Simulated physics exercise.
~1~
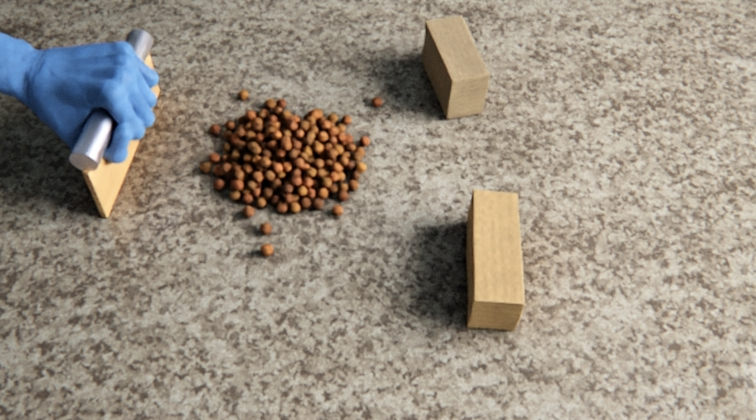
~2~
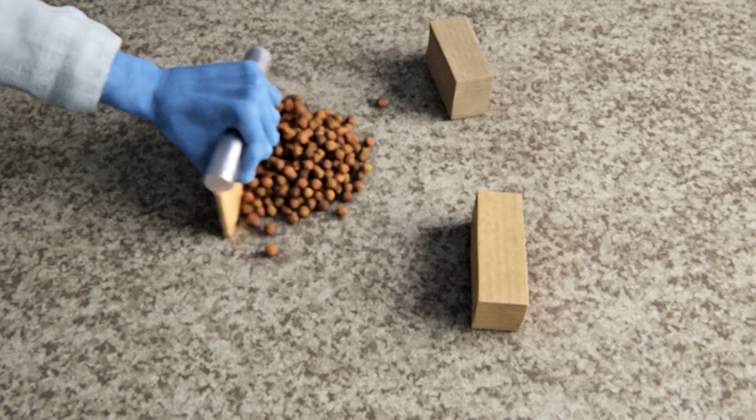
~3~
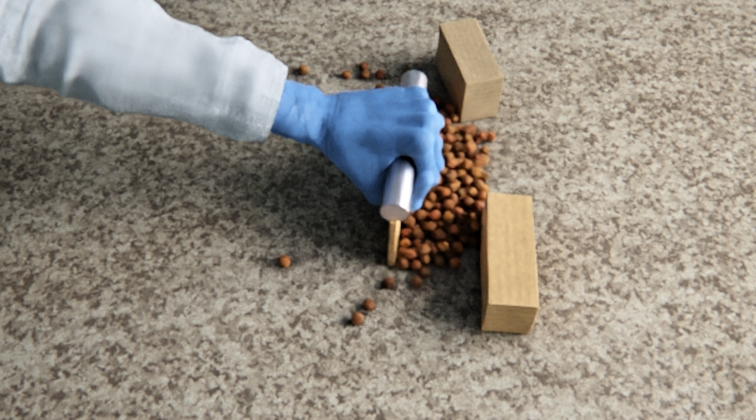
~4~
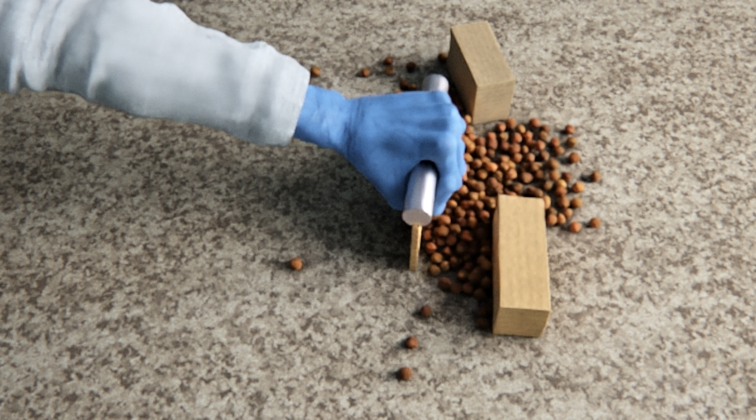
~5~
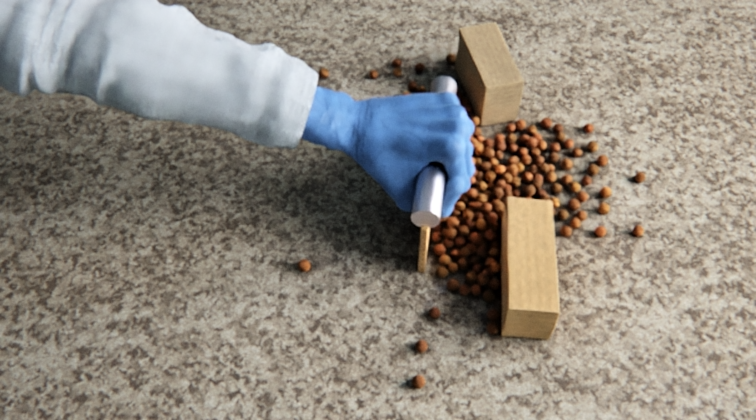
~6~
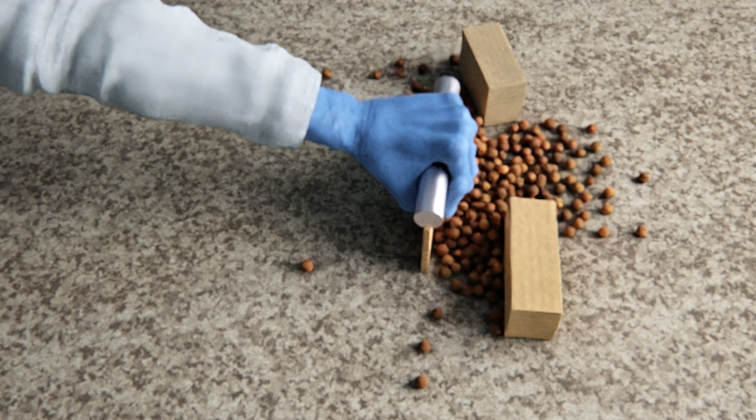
The clip shows a blue-gloved hand pushing a pile of small brown balls rightward with a scraper toward two wooden blocks. Some balls spill through the gap and spread beyond it, while most remain bunched before the blocks as the scraper stops, with a few stragglers left around.
